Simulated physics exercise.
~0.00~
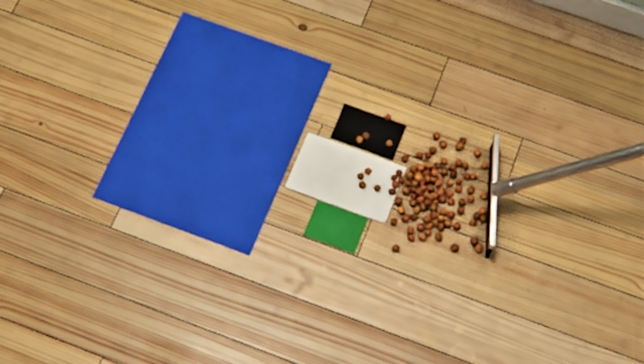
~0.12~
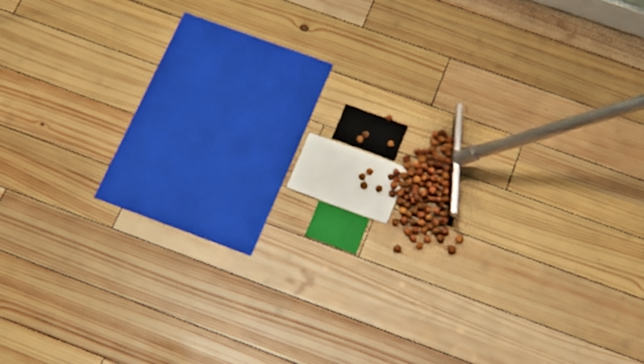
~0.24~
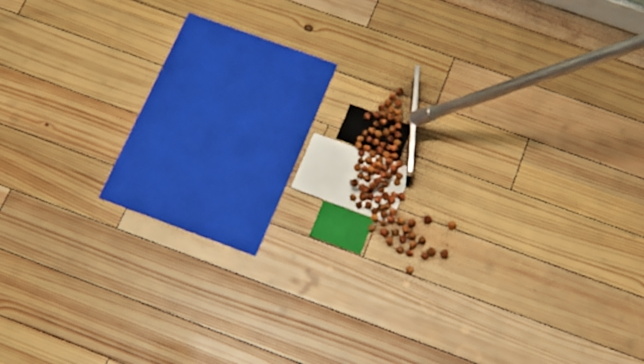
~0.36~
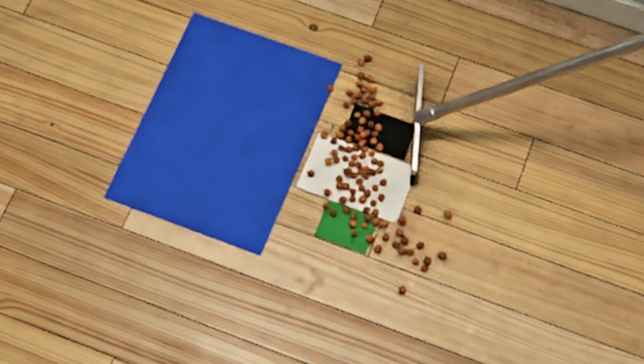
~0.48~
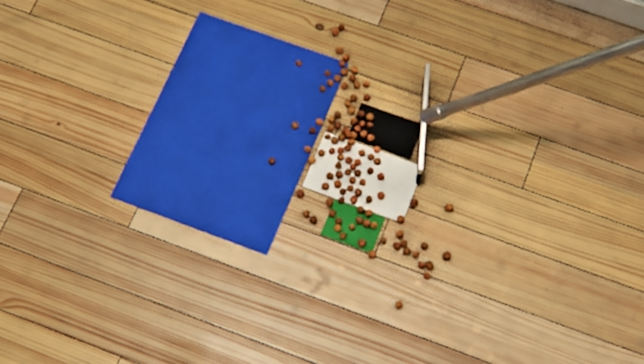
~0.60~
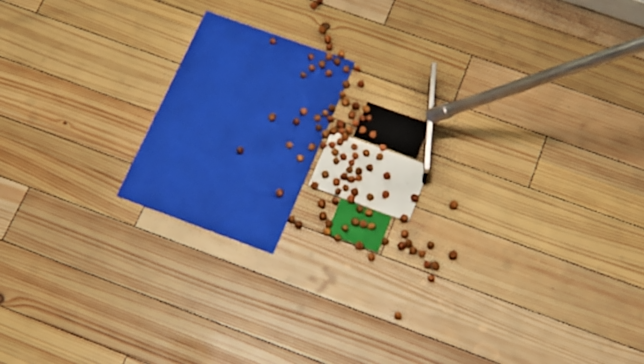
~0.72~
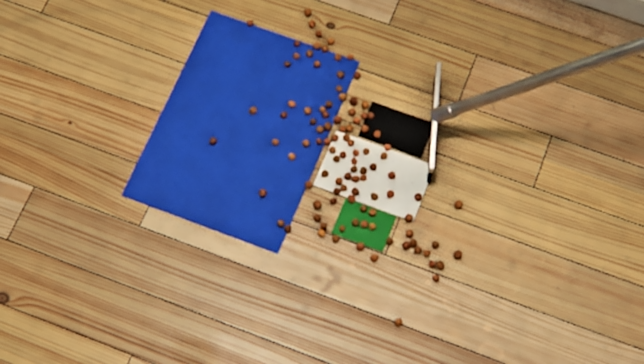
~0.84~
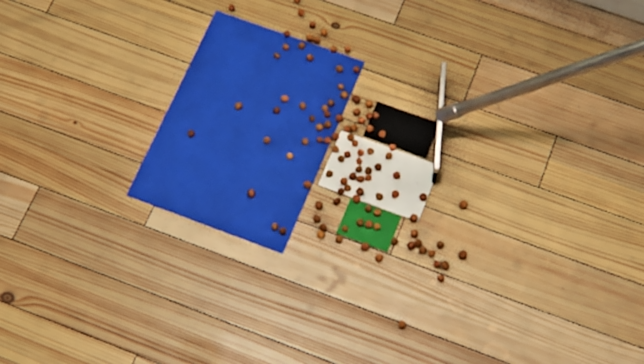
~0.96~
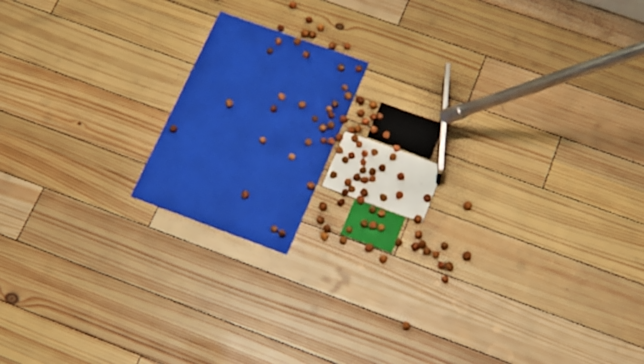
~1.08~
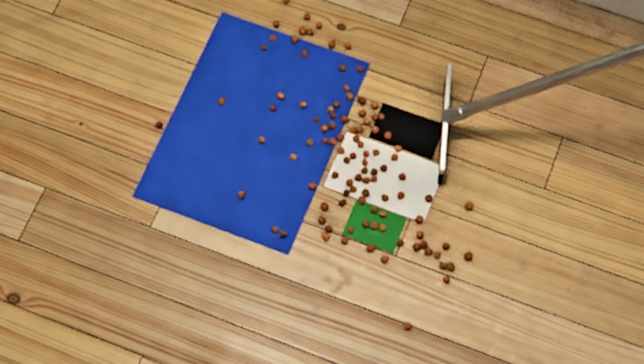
To begin with, a squeegee stands upright on a wooden floor, right of a heap of small round brown nuts, with blue, black, white and green mats lying to the left. The squeegee pushes left and slightly upward, packing the nuts into a dense band against its blade. It drives them over the white and black mats, then stops beside them. The nuts keep rolling leftward, fanning out across the green mat and onto the blue one. Finally they settle, widely scattered, with many on the white and blue mats, few on the green and black, and plenty on bare wood.
